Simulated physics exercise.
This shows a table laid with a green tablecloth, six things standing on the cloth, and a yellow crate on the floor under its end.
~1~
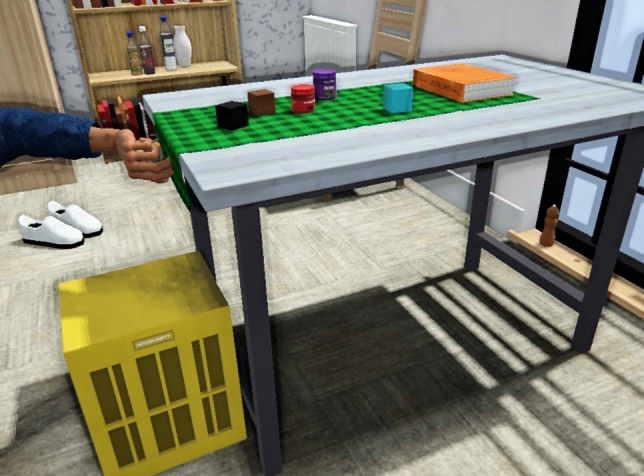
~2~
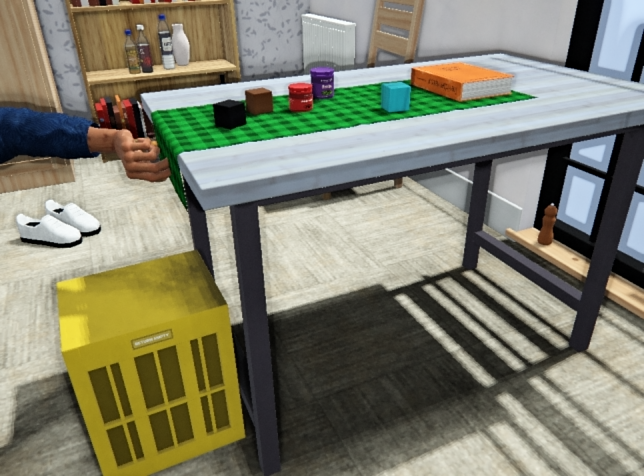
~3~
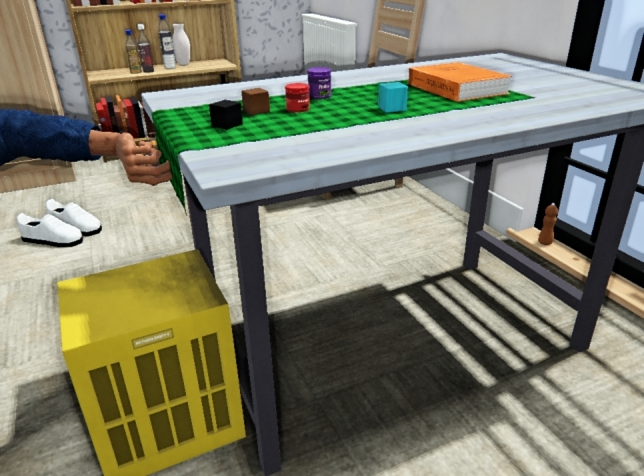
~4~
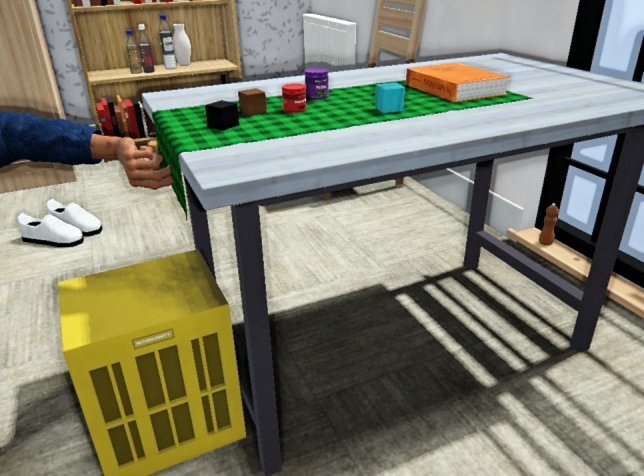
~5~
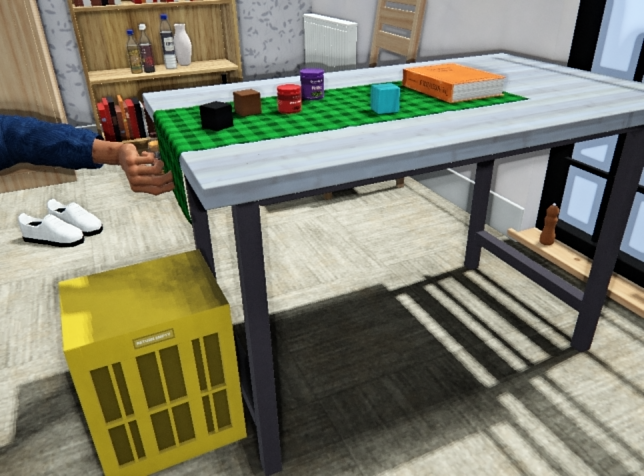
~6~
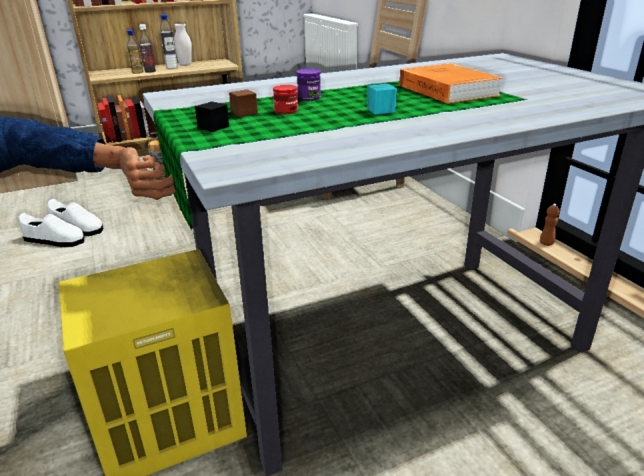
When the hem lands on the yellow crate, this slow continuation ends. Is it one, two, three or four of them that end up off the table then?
It is two.
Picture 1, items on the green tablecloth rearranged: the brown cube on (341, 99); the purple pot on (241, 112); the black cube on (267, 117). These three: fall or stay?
Record - brown cube retained; purple pot lost; black cube lost.
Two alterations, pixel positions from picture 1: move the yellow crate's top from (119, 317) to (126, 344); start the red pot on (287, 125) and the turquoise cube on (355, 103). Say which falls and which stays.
The red pot? Lost. The turquoise cube? Safe.
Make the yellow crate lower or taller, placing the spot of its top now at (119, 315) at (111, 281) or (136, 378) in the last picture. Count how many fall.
Respectively 1 and 4.
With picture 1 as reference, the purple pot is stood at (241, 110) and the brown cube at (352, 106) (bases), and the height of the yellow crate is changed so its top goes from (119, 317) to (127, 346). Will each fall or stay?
The purple pot does not stay aboard, and the brown cube stays aboard.
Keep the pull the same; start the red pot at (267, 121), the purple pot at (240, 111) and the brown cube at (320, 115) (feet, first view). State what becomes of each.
The red pot? It tips off. The purple pot tips off, and the brown cube stays where it is.
Soon after, hem near (180, 227); all still up.
After that, hem near (185, 267); black cube gone.
And then, hem on the crate; black cube and brown cube gone.
In the end, hem on the crate; black cube and brown cube gone. Over the edge go two.
